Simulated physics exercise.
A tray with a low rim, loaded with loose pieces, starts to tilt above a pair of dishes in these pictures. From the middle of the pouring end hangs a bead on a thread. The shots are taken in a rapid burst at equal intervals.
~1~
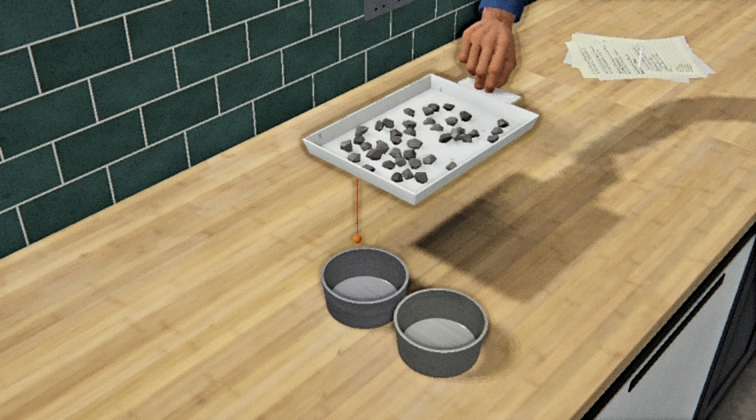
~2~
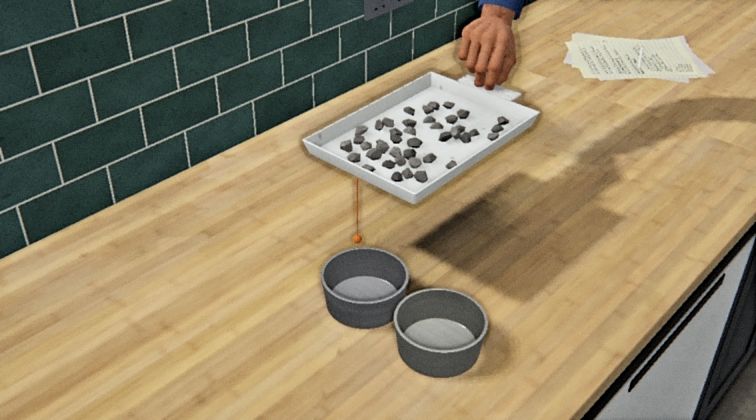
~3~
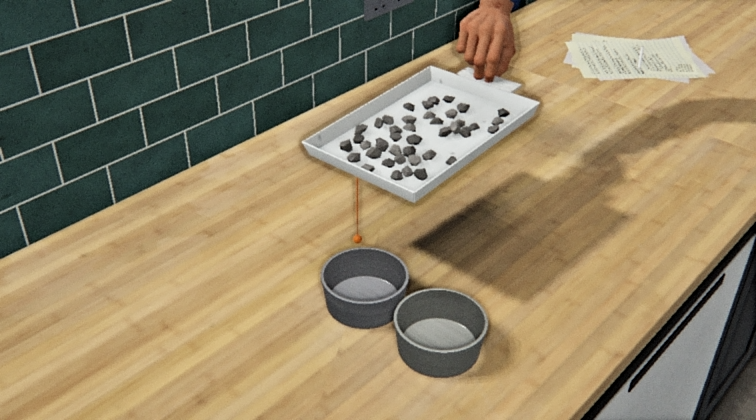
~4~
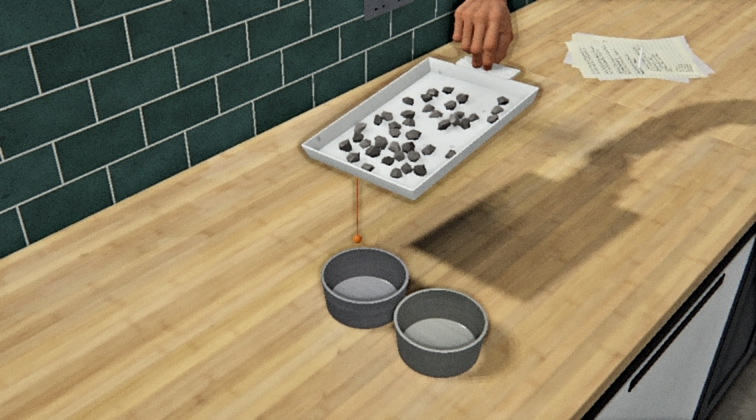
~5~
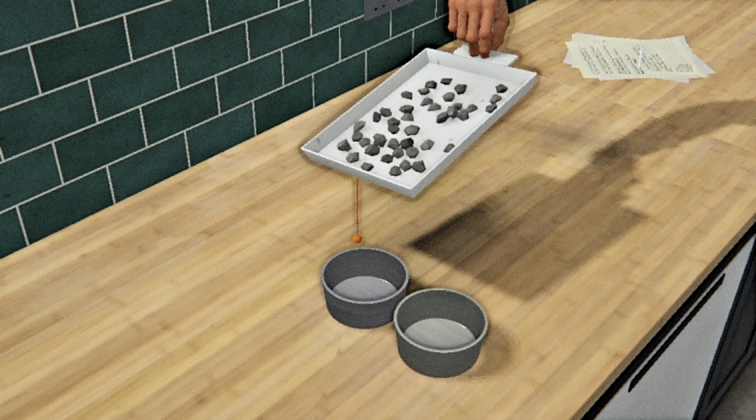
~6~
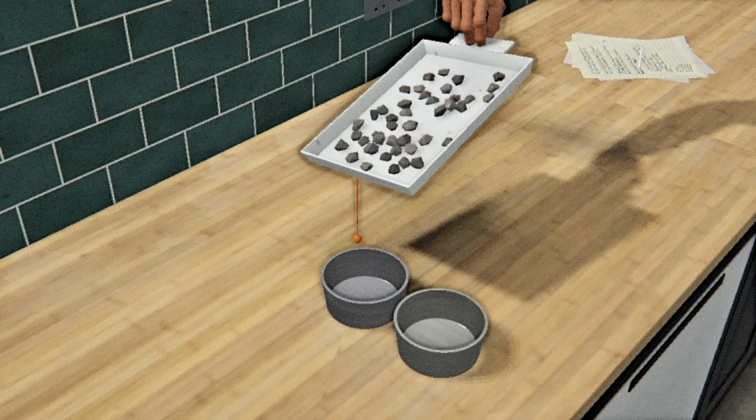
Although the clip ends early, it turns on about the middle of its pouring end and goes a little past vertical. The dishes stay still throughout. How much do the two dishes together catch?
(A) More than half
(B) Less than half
B.
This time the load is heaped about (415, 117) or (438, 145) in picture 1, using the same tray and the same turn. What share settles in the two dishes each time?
0 per cent for the first try, 0 per cent for the second.
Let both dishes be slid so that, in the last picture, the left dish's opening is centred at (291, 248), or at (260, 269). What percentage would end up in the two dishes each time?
About 50 per cent, then about 0 per cent.
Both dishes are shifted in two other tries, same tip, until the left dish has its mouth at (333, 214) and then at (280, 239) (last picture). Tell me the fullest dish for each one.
Result, first place: The lefthand one; second place: The lefthand one.
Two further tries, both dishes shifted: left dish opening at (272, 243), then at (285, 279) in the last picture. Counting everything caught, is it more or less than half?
The pair would catch the lesser share the first time and the lesser share the second time.
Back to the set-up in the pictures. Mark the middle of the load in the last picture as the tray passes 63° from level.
Roughly at (336, 148).
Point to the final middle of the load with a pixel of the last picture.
The centre comes to rest close to (300, 254).
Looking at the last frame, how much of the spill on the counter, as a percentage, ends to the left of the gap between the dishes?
100 %, roughly.
Soon, tray tipped steeply; all on the tray.
A while on, tray tipped past a quarter turn; a small part on the tray; about two thirds outside both; about a quarter in the air.
Towards the end, tray tipped past a quarter turn; all outside both.
Finally, tray tipped past a quarter turn; none in the right dish; none in the left dish; all outside both.
